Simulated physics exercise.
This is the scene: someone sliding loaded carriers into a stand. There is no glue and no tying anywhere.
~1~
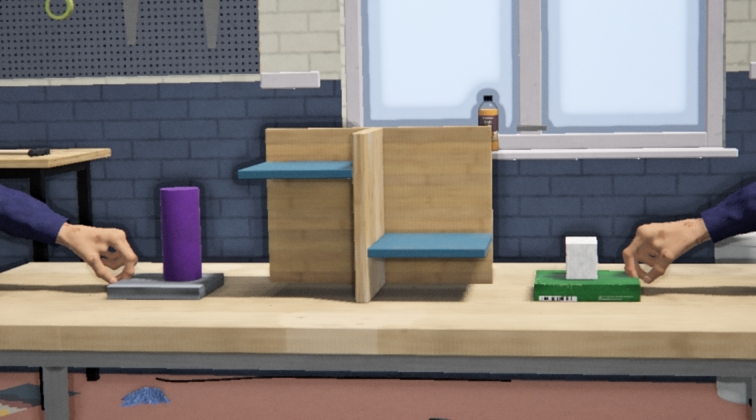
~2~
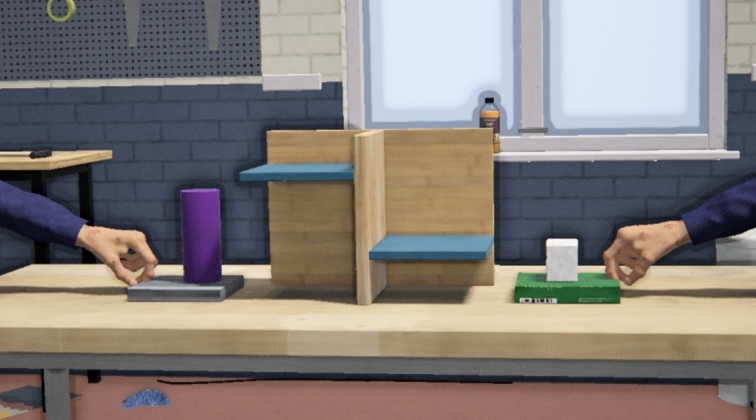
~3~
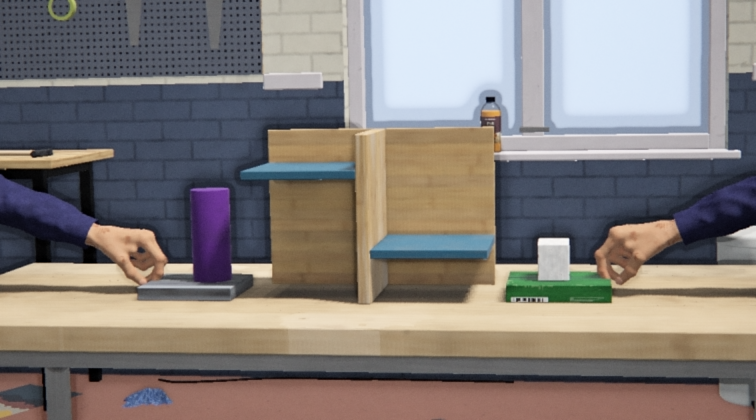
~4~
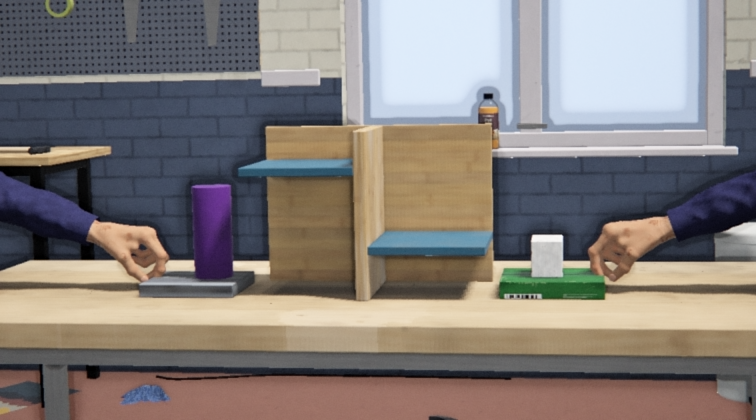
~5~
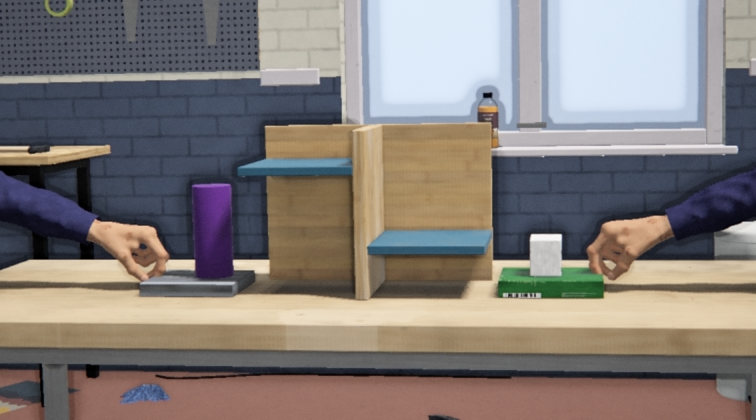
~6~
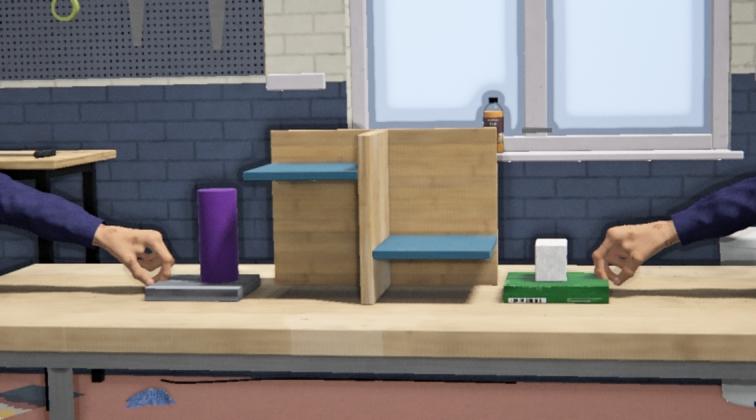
A purple candle on a grey board and a white block on a green box slid a short way inward, pushed by hands from either side of a wooden stand, then barely moved.
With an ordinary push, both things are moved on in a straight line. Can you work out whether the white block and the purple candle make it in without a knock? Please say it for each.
Result: White block: Bumps, purple candle: Fits under.
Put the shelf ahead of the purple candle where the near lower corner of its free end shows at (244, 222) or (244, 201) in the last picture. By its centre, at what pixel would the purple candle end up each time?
Resting at (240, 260) and (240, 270).
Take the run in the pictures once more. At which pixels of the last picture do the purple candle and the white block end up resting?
So the purple candle finishes at (320, 236), and the white block finishes at (522, 281).
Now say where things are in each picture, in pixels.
Hands sliding the things forward; white block (581, 258); purple candle (181, 234); grey board (167, 286), in the first frame.
Hands sliding the things forward; purple candle (201, 236); green box (567, 288), in the second frame.
Hands sliding the things forward; white block (554, 259); shelf (373, 213), in the third frame.
Hands sliding the things forward; purple candle (213, 231); grey board (198, 284), in the fourth frame.
Hands sliding the things forward; white block (546, 255); green box (552, 282), in the fifth frame.
Hands sliding the things forward; white block (552, 260); purple candle (219, 235); shelf (375, 214), in the sixth frame.
Then, 0.96 s later than the last frame, white block riding along near (509, 260); purple candle riding along near (261, 236).
Then, 1.68 s later than the last frame, white block tilted by 17° near (508, 259); purple candle riding along near (306, 236).
Then, 1.84 s later than the last frame, white block tilted by 52° near (510, 263); purple candle riding along near (315, 236).
When it is over, the white block strikes the shelf, near (522, 281); the purple candle clears the shelf, near (320, 236).
